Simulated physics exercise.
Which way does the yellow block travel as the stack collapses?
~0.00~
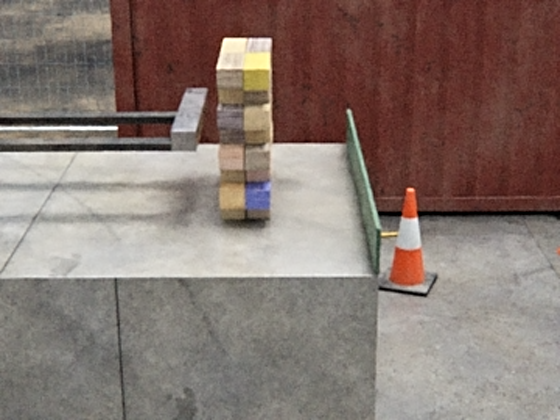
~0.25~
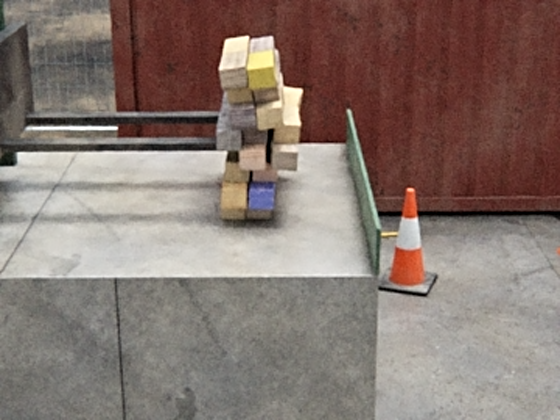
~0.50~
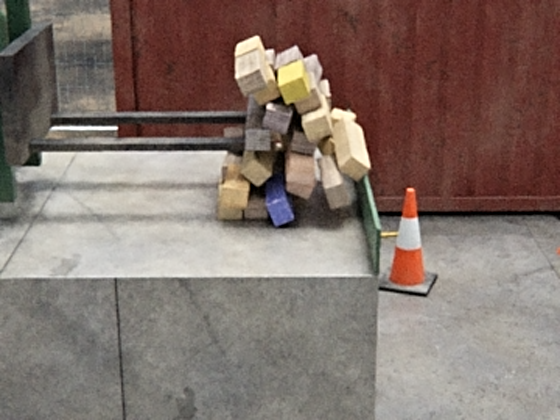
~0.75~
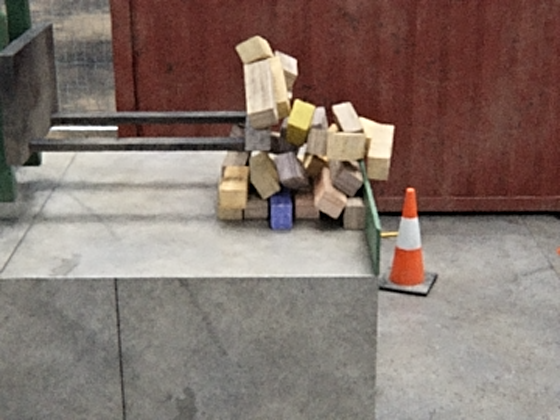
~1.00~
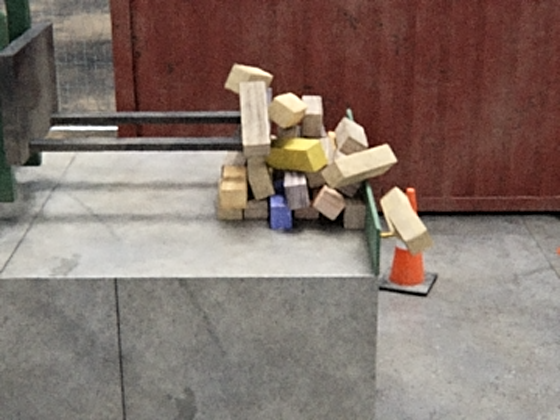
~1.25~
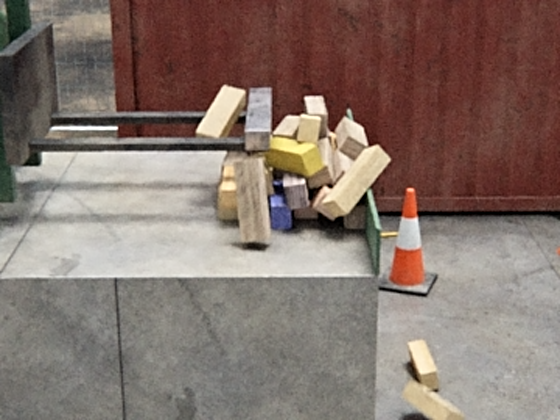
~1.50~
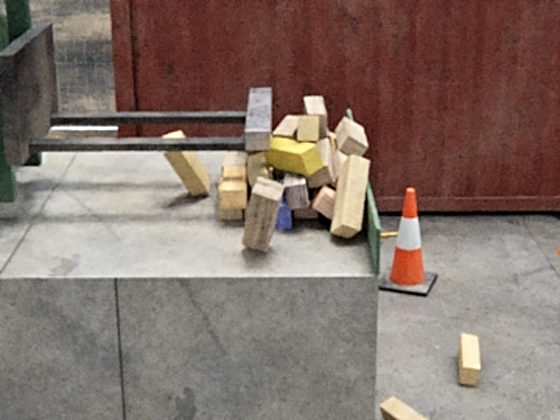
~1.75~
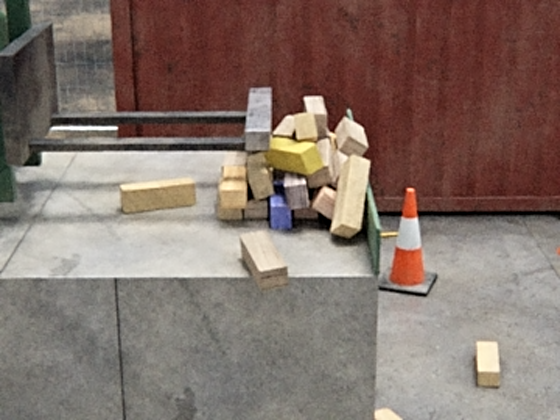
The yellow block moves down, sinking from the top of the stack into the heap as it tips over.
On a pale concrete platform in a yard, seen from the side and slightly above by a still camera, a stack of wooden blocks stands near a low green board, with a red wall behind and an orange and white cone to the right. A machine at the left drives a dark beam rightward into the stack. The blocks twist and buckle toward the board, and the beam stops. The yellow block tips and sinks into the heap while the blue one rolls onto its side near the bottom. Two pale blocks drop past the cone to the ground, and others tumble leftward and forward. Most end heaped against the board, with two loose on the platform.
